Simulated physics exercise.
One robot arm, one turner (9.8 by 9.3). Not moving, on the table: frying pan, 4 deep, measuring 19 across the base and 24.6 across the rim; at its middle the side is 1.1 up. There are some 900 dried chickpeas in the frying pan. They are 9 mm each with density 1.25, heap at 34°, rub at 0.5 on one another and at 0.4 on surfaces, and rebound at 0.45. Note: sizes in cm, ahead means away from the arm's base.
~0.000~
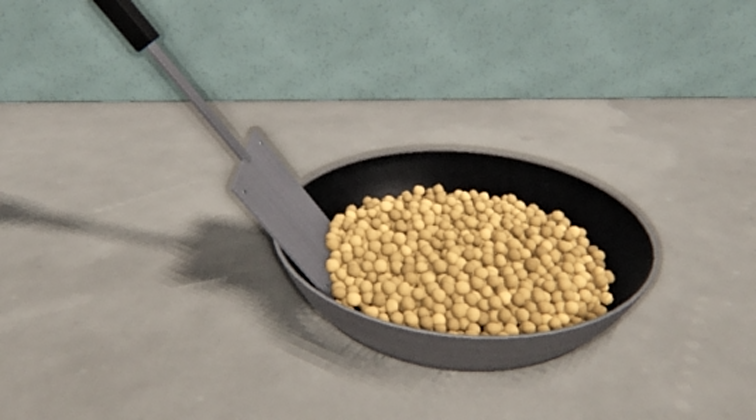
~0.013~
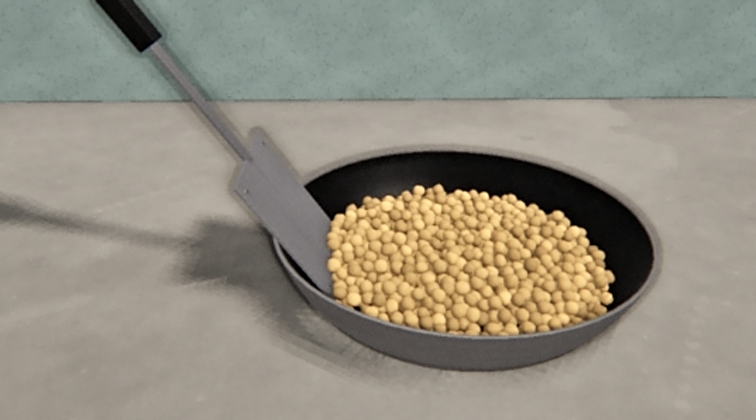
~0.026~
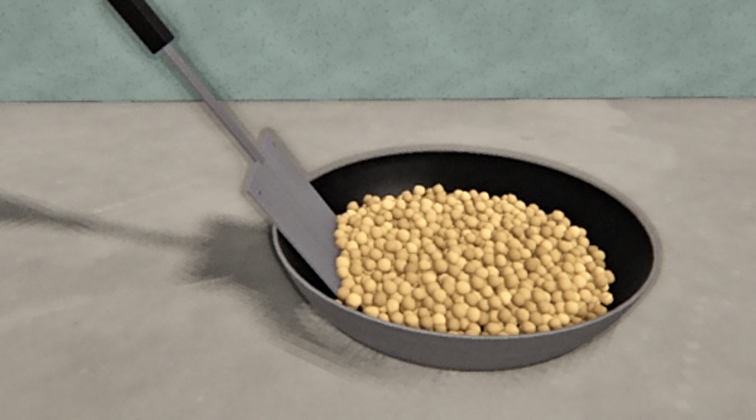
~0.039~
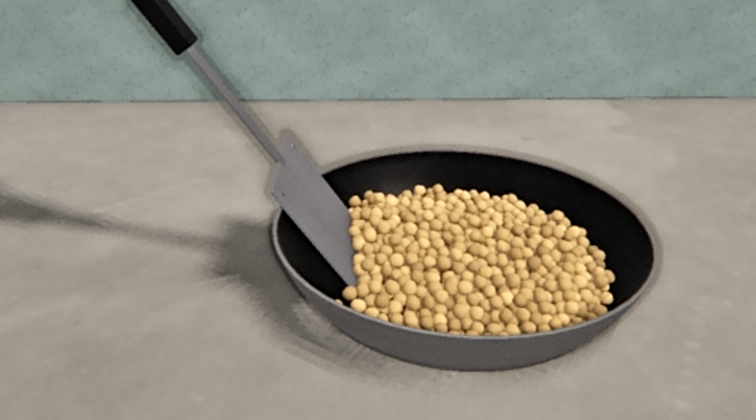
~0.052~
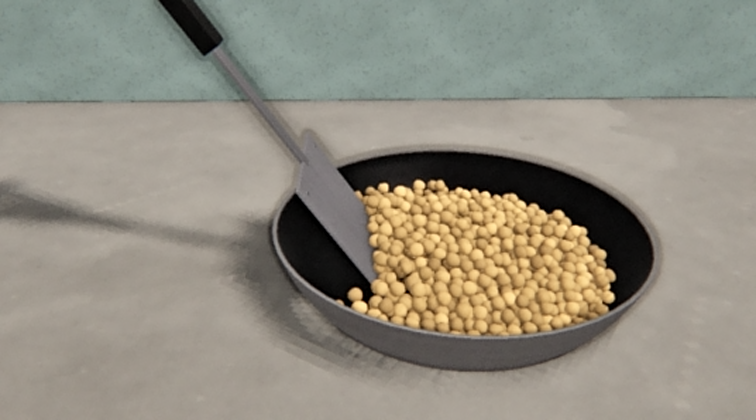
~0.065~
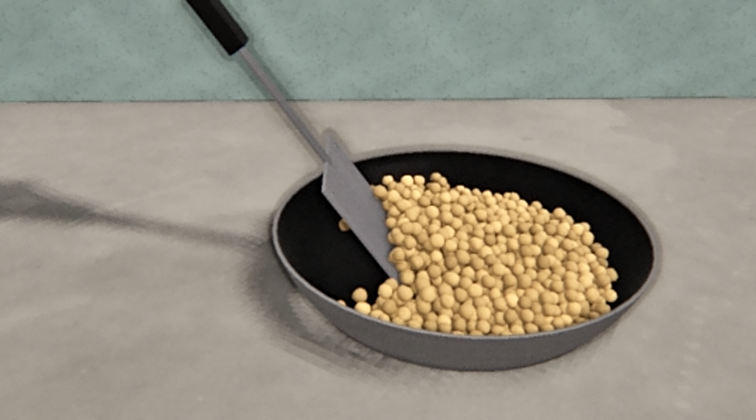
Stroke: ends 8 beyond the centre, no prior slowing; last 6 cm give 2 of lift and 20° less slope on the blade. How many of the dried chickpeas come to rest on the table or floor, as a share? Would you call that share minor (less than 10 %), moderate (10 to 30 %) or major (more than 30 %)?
I would call it moderate.
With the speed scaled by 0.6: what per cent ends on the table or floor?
About 10 per cent.
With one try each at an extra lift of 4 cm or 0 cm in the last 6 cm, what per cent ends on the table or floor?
Result, in order: Approx. 25 % and 10 %.
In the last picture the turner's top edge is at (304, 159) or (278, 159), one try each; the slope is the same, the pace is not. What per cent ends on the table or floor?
10 % and 5 %.
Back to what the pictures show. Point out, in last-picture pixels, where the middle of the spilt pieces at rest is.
It ends up around (746, 252).
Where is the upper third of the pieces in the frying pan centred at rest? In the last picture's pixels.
The centre sits close to (583, 234).
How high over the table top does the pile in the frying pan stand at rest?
It reaches roughly 5.0 cm.
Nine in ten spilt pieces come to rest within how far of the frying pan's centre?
That's near 40 cm.
After 0.10 s, sloping 56°, highest piece 7 above the table; 900 in the frying pan.
After 0.13 s, sloping 50°, highest piece 7 above the table; 900 in the frying pan.
After 0.34 s, sloping 36°, highest piece 6 above the table; 744 in the frying pan, 144 on the table or floor, 12 on the blade or in flight.
After 1.39 s, sloping 36°, highest piece 5 above the table; 741 in the frying pan, 159 on the table or floor.
At rest, 741 in the frying pan, 159 on the table or floor. That is 18 % on the table or floor.
